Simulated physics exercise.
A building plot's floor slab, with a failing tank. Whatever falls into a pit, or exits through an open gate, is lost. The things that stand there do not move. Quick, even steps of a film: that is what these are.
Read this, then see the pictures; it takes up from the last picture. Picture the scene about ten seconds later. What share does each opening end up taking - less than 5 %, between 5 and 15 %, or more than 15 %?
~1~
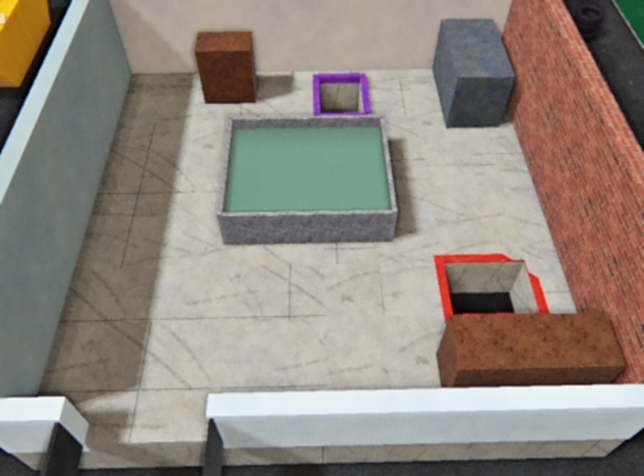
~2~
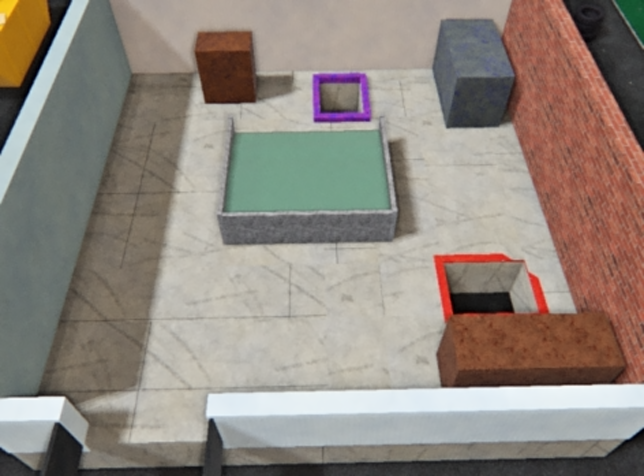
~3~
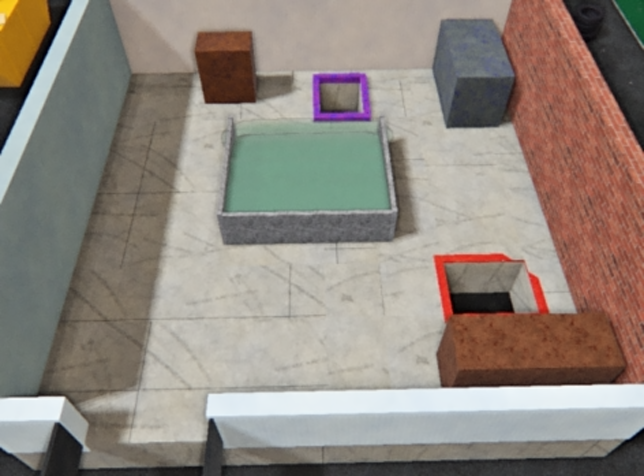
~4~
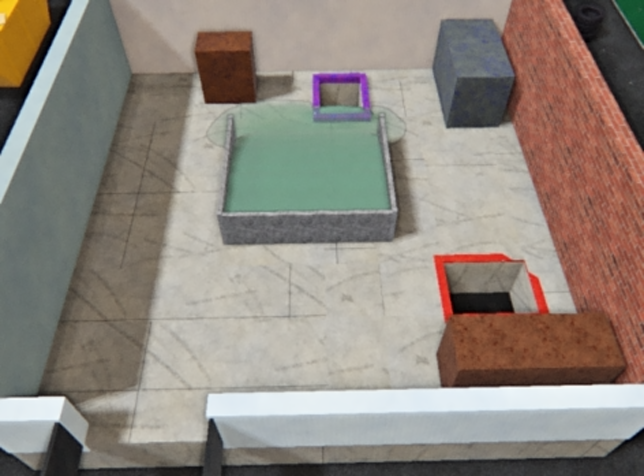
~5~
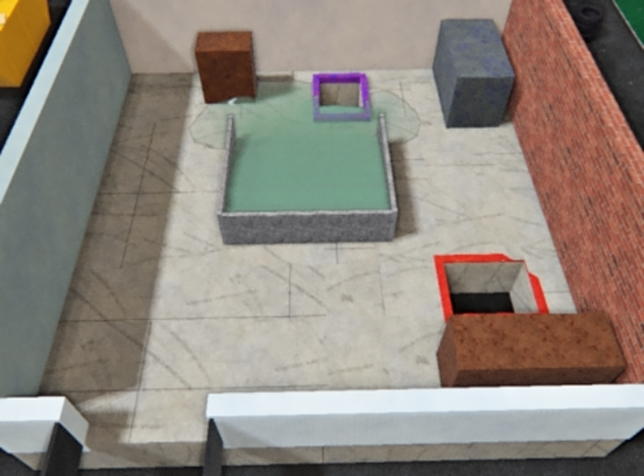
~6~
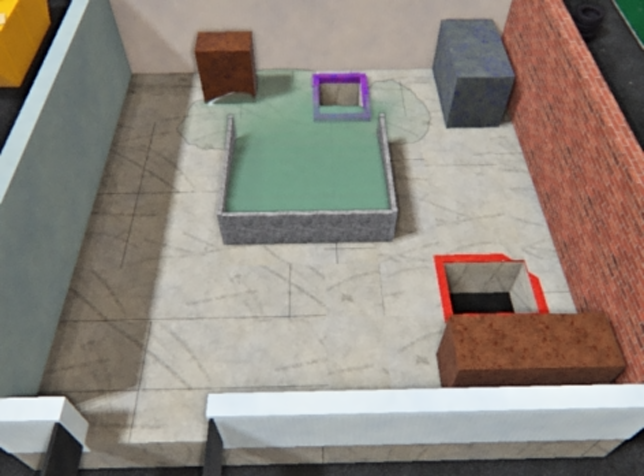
In the end, the gate takes between 5 and 15 %, the purple pit takes more than 15 %, the red pit takes between 5 and 15 %.
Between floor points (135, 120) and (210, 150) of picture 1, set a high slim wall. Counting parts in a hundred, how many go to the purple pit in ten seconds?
The purple pit takes 20 per cent.
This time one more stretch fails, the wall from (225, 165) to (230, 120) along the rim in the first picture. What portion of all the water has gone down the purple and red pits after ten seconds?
In percent: Purple 2, red 2.
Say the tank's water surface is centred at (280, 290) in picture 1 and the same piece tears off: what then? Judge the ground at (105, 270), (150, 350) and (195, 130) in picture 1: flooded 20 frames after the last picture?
One after the other: Not flooded, free of water, under water.
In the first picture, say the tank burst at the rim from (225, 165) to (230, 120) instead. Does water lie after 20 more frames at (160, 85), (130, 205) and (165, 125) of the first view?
Spot by spot: Soaked through, then soaked through, then soaked through.
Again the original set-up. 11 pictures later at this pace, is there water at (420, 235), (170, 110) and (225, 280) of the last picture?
Spared, soaked, spared.
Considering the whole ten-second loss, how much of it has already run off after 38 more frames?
It comes to around 65 per cent.
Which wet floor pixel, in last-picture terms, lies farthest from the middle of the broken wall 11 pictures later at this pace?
The front should reach about (132, 77).
A moment on, water covers 20 % of the floor; the gate 0 %, the purple pit 7 %, the red pit 0 %.
Next, water covers 30 % of the floor; the gate 0 %, the purple pit 12 %, the red pit 0 %.
Then, water covers 40 % of the floor; the gate 0 %, the purple pit 18 %, the red pit 0 %.
Later, water covers 80 % of the floor; the gate 1 %, the purple pit 19 %, the red pit 3 %.
In the end, water covers 85 % of the floor; the gate 8 %, the purple pit 19 %, the red pit 8 %.
